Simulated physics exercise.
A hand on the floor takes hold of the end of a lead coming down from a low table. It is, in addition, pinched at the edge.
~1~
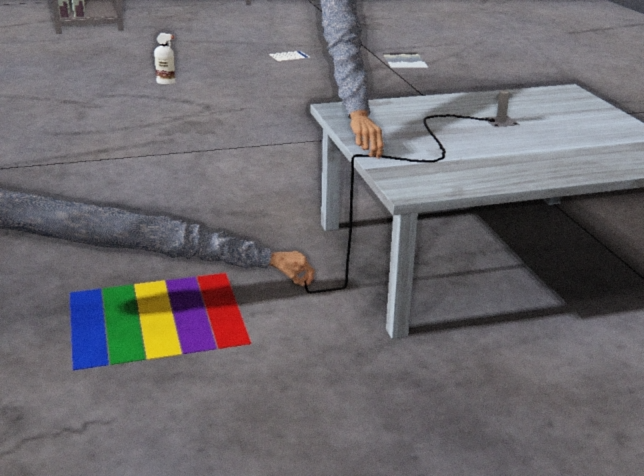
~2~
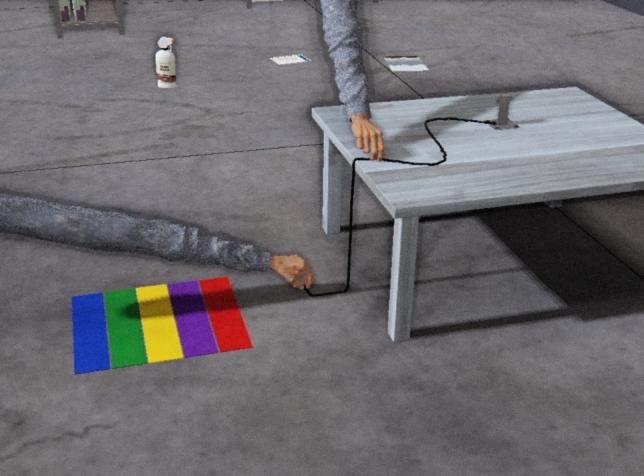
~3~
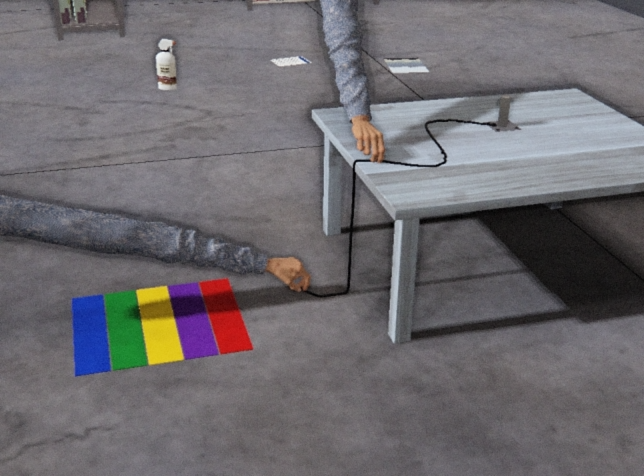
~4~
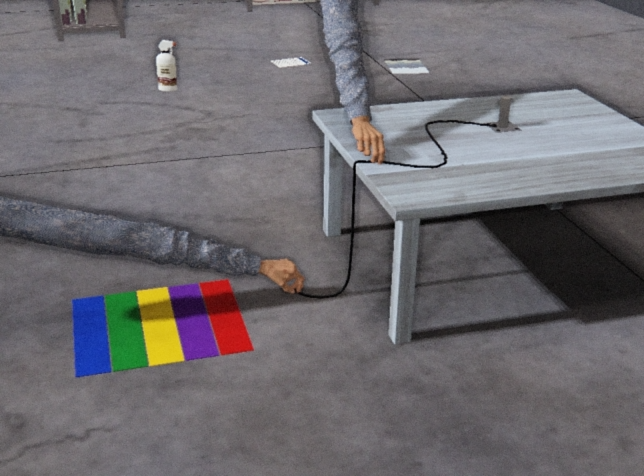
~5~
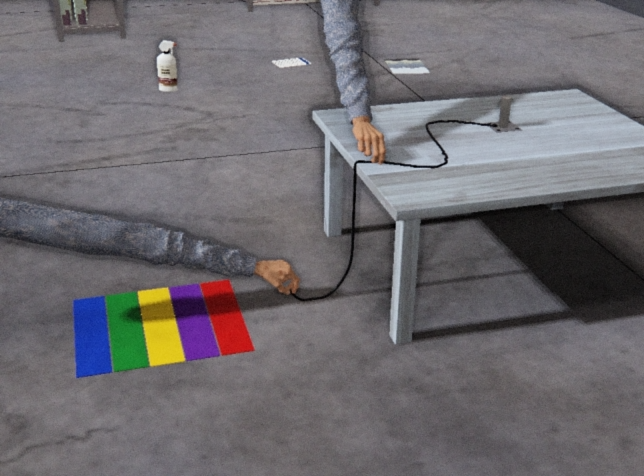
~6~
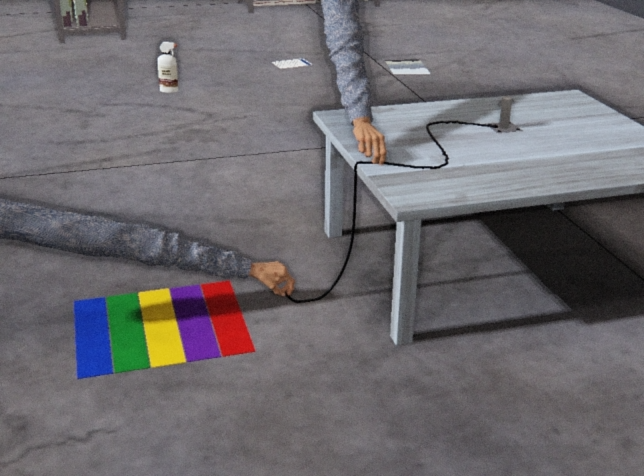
On a grey concrete floor, a hand inching a black lead's end left toward coloured stripes while another pinches it at the table edge.
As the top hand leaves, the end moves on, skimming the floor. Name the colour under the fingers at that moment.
Blue.
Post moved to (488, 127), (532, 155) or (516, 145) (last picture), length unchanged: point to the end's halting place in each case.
First (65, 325), then (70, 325), and last (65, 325).
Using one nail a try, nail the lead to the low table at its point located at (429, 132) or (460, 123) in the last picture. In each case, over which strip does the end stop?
The end would stop on green and then on blue.
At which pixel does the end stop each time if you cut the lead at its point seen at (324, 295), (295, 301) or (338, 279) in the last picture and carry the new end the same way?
Taking the tries in order gives (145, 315), (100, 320) and (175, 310).
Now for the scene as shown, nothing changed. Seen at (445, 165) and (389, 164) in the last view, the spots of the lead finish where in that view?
At (337, 166), then (284, 195).
A little later, end near (139, 313); over green.
Next, end near (103, 318); over blue.
When it is tight, end near (83, 321); over blue. It gets as far as the blue strip.
